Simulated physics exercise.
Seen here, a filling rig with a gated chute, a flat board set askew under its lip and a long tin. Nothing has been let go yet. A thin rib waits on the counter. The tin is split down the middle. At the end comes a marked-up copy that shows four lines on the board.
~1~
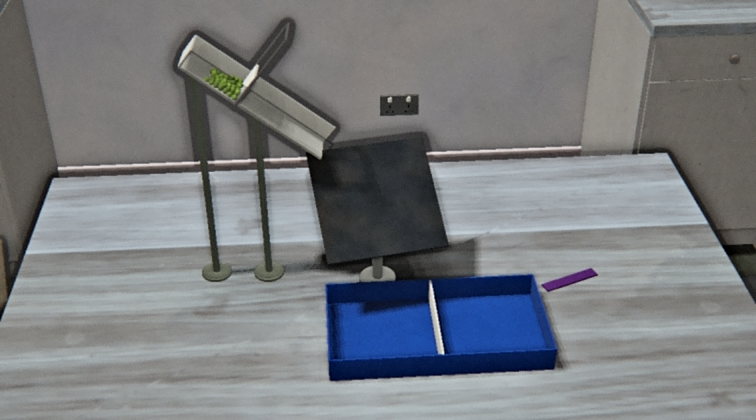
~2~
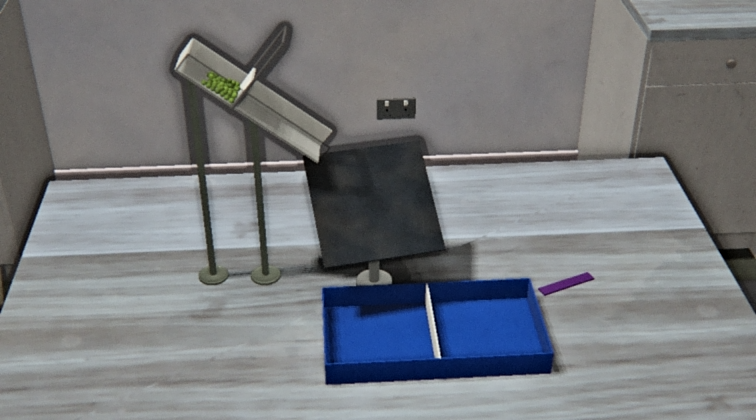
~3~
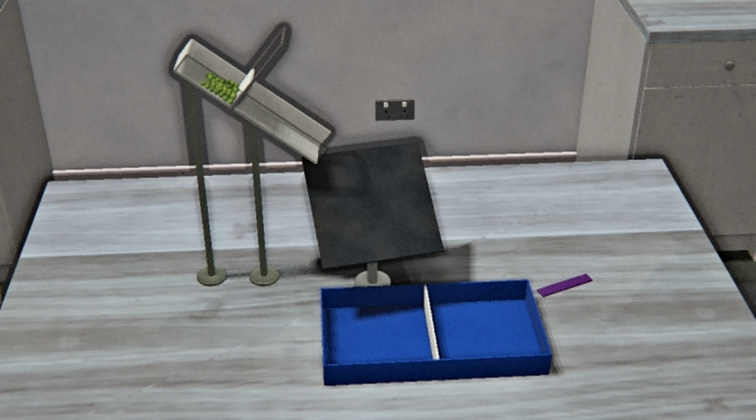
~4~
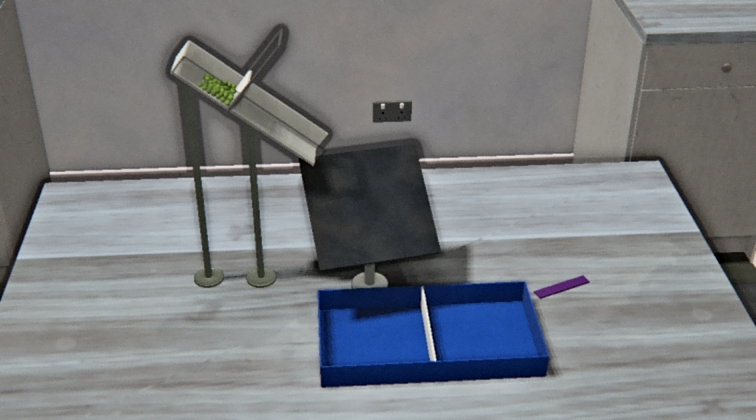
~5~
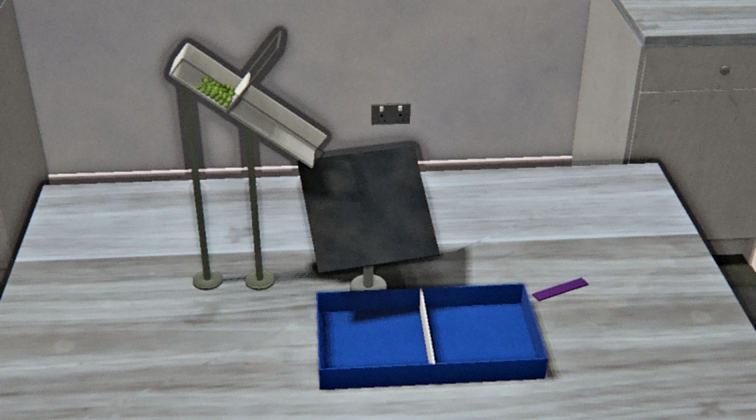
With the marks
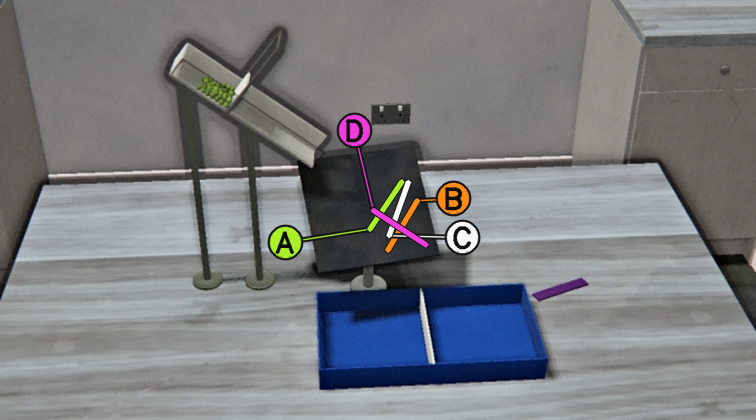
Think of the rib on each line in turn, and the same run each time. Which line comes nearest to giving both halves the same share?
I would pick line D.
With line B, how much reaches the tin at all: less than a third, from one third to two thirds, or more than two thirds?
More than two thirds.
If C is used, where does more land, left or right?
Left.
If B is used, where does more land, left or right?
Left.
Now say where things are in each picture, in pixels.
In the first frame, load behind the gate (227, 87), dried peas; lip of the chute (322, 151), sloping fairly steeply.
In the second frame, middle of the board (374, 202), tilted fairly steeply; middle of its low edge (386, 258); of its high edge (362, 148).
In the third frame, front corners of the tin (324, 365) and (551, 354); front end of its middle wall (438, 360); gate still shut (249, 79).
In the fourth frame, middle of the load (220, 93); lip (315, 157).
In the fifth frame, middle of the load (219, 95); lip (313, 159).
On the marked copy, line A from (401, 181) to (369, 229); line B from (417, 200) to (387, 250); line C from (408, 182) to (389, 235); line D from (373, 210) to (426, 244).
For line A, of what is caught, almost all in the left half, about a tenth in the right.
For line B, of what is caught, almost all in the left half, about a tenth in the right.
For line C, of what is caught, almost all in the left half, about a tenth in the right.
For line D, of what is caught, roughly a third in the left half, roughly two thirds in the right.
